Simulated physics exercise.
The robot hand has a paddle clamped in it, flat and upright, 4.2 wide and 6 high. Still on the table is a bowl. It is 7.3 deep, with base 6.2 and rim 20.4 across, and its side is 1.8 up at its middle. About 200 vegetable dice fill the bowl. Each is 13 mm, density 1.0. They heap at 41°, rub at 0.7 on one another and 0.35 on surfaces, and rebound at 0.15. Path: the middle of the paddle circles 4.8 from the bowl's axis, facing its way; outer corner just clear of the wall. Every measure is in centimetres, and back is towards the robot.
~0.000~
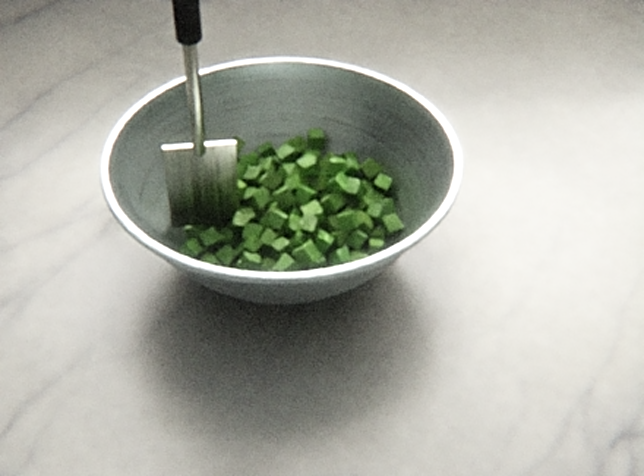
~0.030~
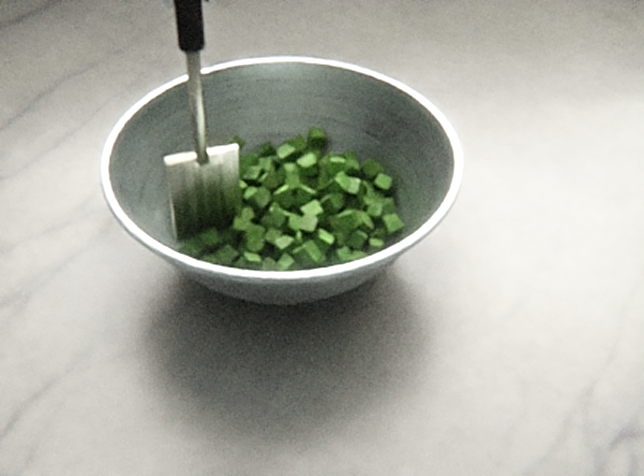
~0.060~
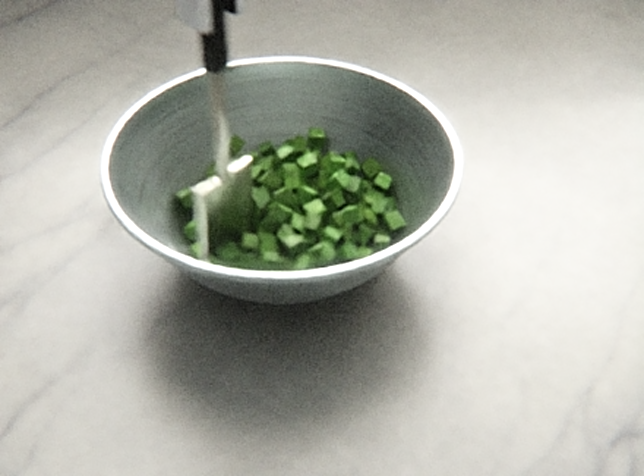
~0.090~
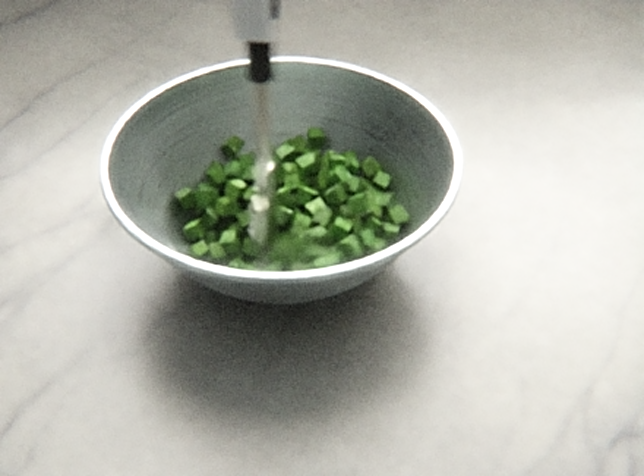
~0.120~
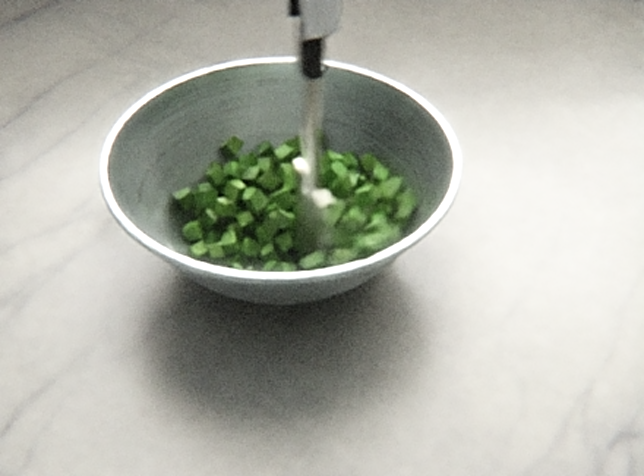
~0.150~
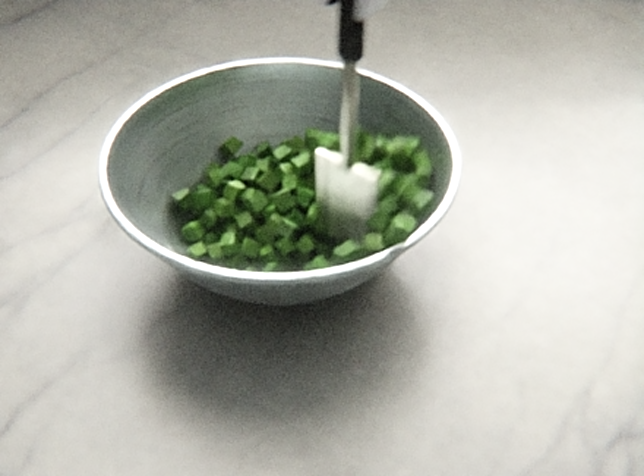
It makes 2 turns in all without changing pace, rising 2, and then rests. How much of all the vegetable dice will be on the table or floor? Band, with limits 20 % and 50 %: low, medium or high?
Medium.
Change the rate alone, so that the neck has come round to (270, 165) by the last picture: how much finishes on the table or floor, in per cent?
About 10 per cent.
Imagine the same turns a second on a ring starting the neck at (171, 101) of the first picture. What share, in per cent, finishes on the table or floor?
About 0 percent ends up on the table or floor.
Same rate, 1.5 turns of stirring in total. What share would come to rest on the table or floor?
It would be around 20 percent.
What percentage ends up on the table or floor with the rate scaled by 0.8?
Some 15 in a hundred.
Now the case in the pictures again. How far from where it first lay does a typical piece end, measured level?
I'd put it at roughly 10 centimetres.
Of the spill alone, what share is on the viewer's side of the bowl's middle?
I'd estimate some 30 per cent.
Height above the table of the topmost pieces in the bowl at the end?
About 5.5 centimetres.
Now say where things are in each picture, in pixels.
The first frame shows paddle neck at (197, 123), 0° round; upper third of the load around (305, 197), from x 185 to 390, top at y 140; 205 in the bowl.
The second frame shows paddle neck at (200, 132), 12° round; upper third of the load around (306, 197), from x 185 to 390, top at y 140.
The third frame shows paddle neck at (222, 153), 42° round; upper third of the load around (298, 204), from x 185 to 395, top at y 140.
The fourth frame shows paddle neck at (264, 164), 73° round; upper third of the load around (315, 216), from x 185 to 395, top at y 140.
The fifth frame shows paddle neck at (312, 160), 104° round; upper third of the load around (338, 211), from x 185 to 405, top at y 140.
The sixth frame shows paddle neck at (348, 141), 136° round; upper third of the load around (374, 189), from x 185 to 425, top at y 135; 205 in the bowl.
After 0.37 s, 1° round, highest piece 10 above the table; 166 in the bowl, 6 on the table or floor, 33 in flight or on the tool.
After 0.58 s, 226° round, highest piece 10 above the table; 151 in the bowl, 52 on the table or floor, 2 in flight or on the tool.
After 0.89 s, 0° round, highest piece 6 above the table; 151 in the bowl, 54 on the table or floor.
After 1.59 s, 0° round, highest piece 6 above the table; 151 in the bowl, 54 on the table or floor.
At rest, 151 in the bowl, 54 on the table or floor. That is 26 % on the table or floor.
